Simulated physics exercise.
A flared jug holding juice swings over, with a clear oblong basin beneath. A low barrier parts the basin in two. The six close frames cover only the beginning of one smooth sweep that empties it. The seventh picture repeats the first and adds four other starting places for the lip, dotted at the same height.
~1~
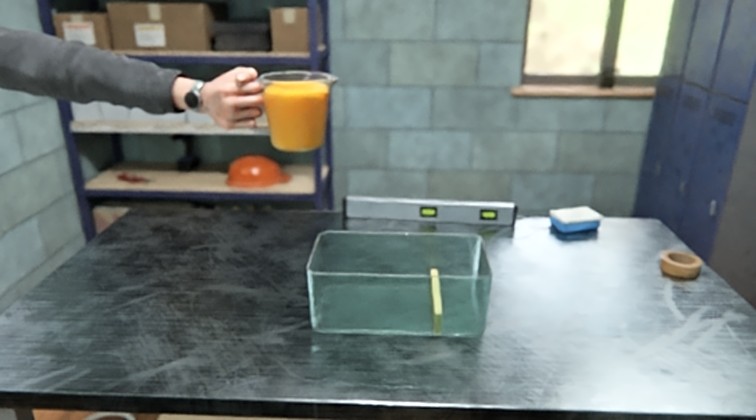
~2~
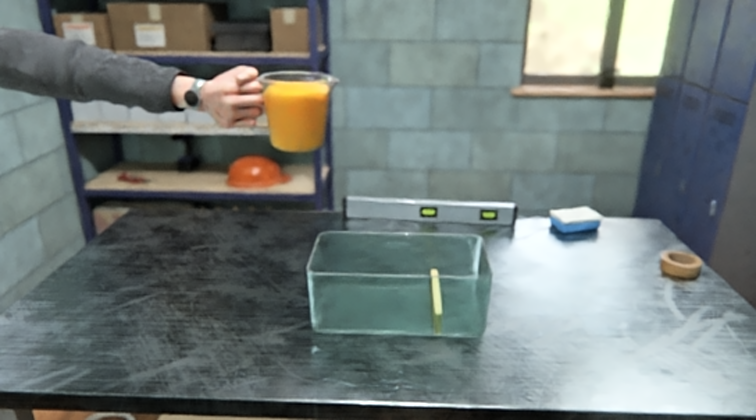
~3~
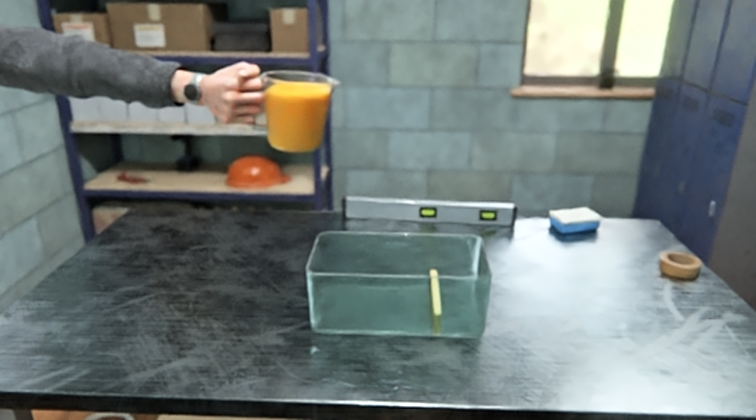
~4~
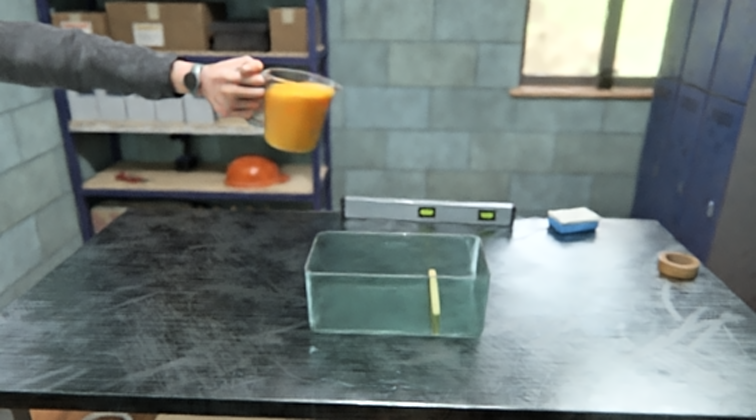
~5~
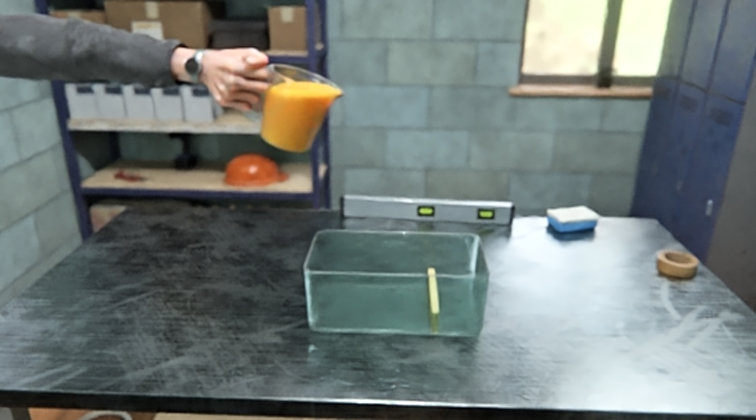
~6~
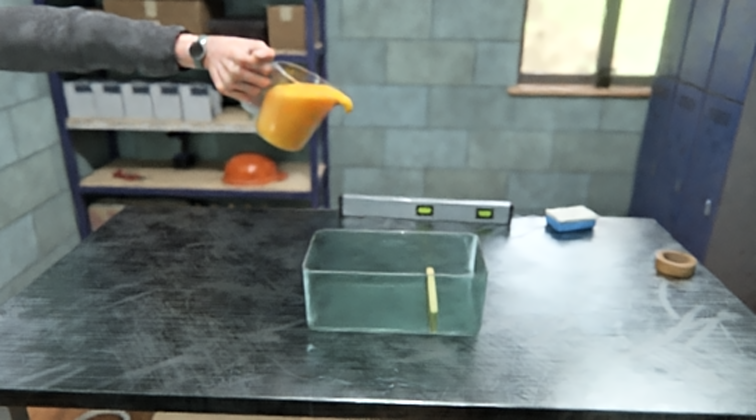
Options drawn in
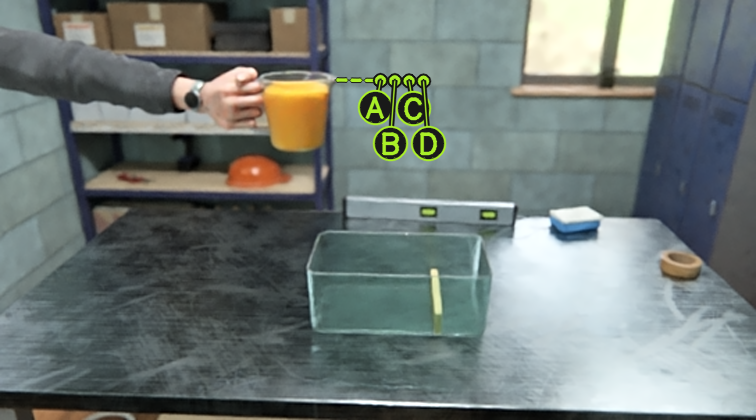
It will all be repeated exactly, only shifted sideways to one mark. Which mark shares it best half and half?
The answer is dot A.
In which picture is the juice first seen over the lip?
Picture 6.
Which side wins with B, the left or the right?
More ends on the right.
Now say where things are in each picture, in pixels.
The first frame shows upright, lip at (337, 79); basin from (312, 328) to (485, 334); top of the wall at (436, 290); nothing has left yet.
The second frame shows upright, lip at (338, 81); nothing has left yet.
The third frame shows tipped about 5°, lip at (339, 84); nothing has left yet.
The fourth frame shows tipped about 11°, lip at (341, 88); nothing has left yet.
The fifth frame shows tipped about 19°, lip at (343, 94); nothing has left yet.
The sixth frame shows tipped about 28°, lip at (344, 102); juice is over the lip, down to (348, 111).
On the marked copy, A at (380, 80); B at (394, 80); C at (409, 80); D at (423, 81).
Choosing A, about 50 % ends left of the wall and 47 % right of it; 3 % is lost outside.
Choosing B, about 30 % ends left of the wall and 66 % right of it; 5 % is lost outside.
Choosing C, about 29 % ends left of the wall and 66 % right of it; 5 % is lost outside.
Choosing D, about 26 % ends left of the wall and 72 % right of it; 3 % is lost outside.
